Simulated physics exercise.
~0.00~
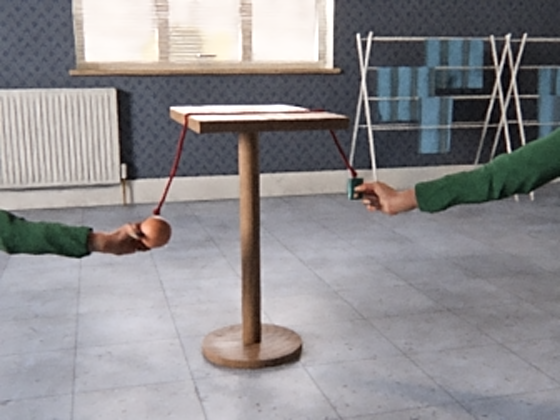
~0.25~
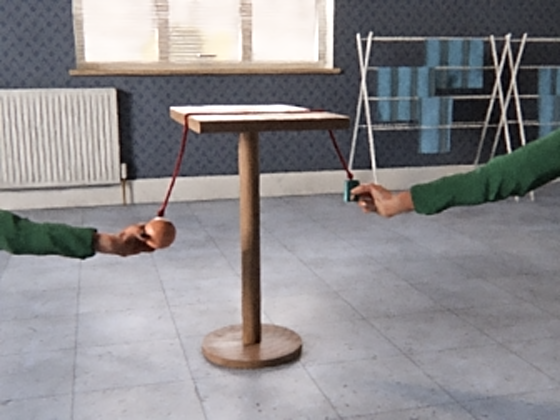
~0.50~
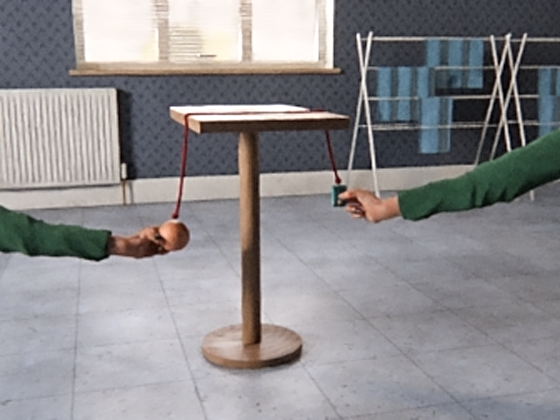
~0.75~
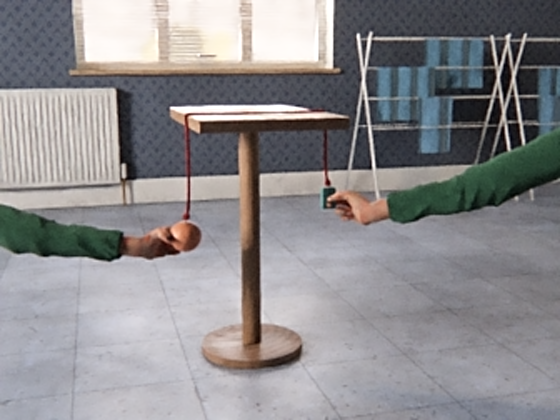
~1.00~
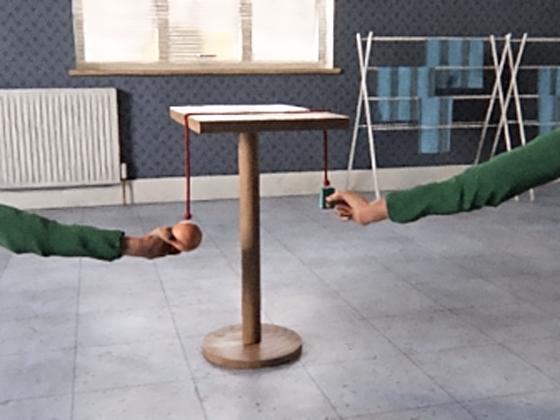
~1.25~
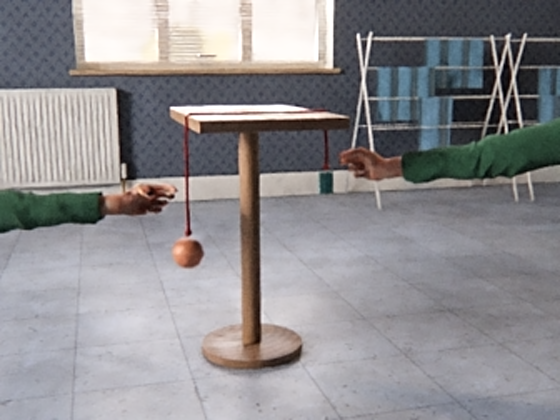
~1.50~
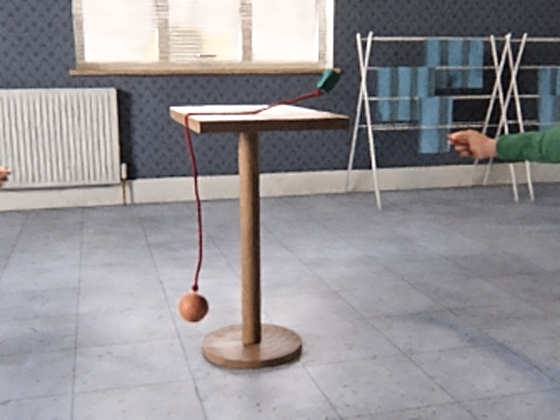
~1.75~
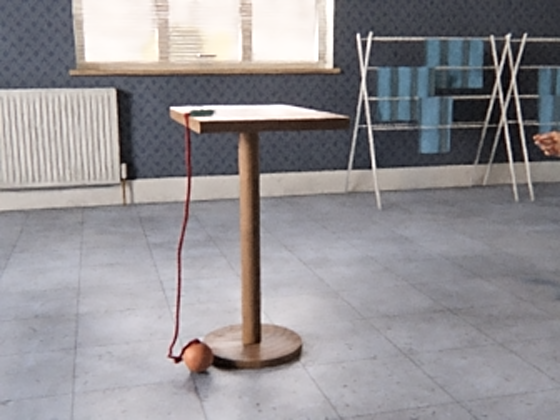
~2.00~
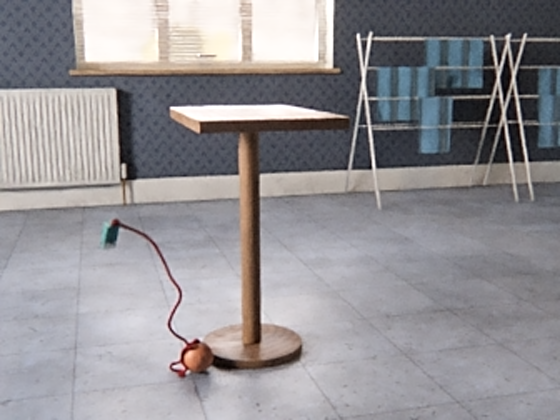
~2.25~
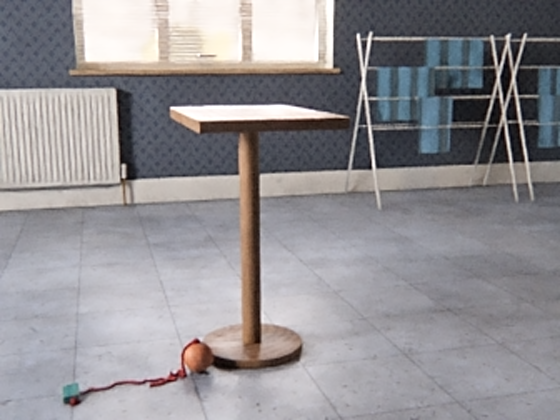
Orange on a red cord dropping left to the floor after two hands let go, dragging a small green box over the tabletop and down.
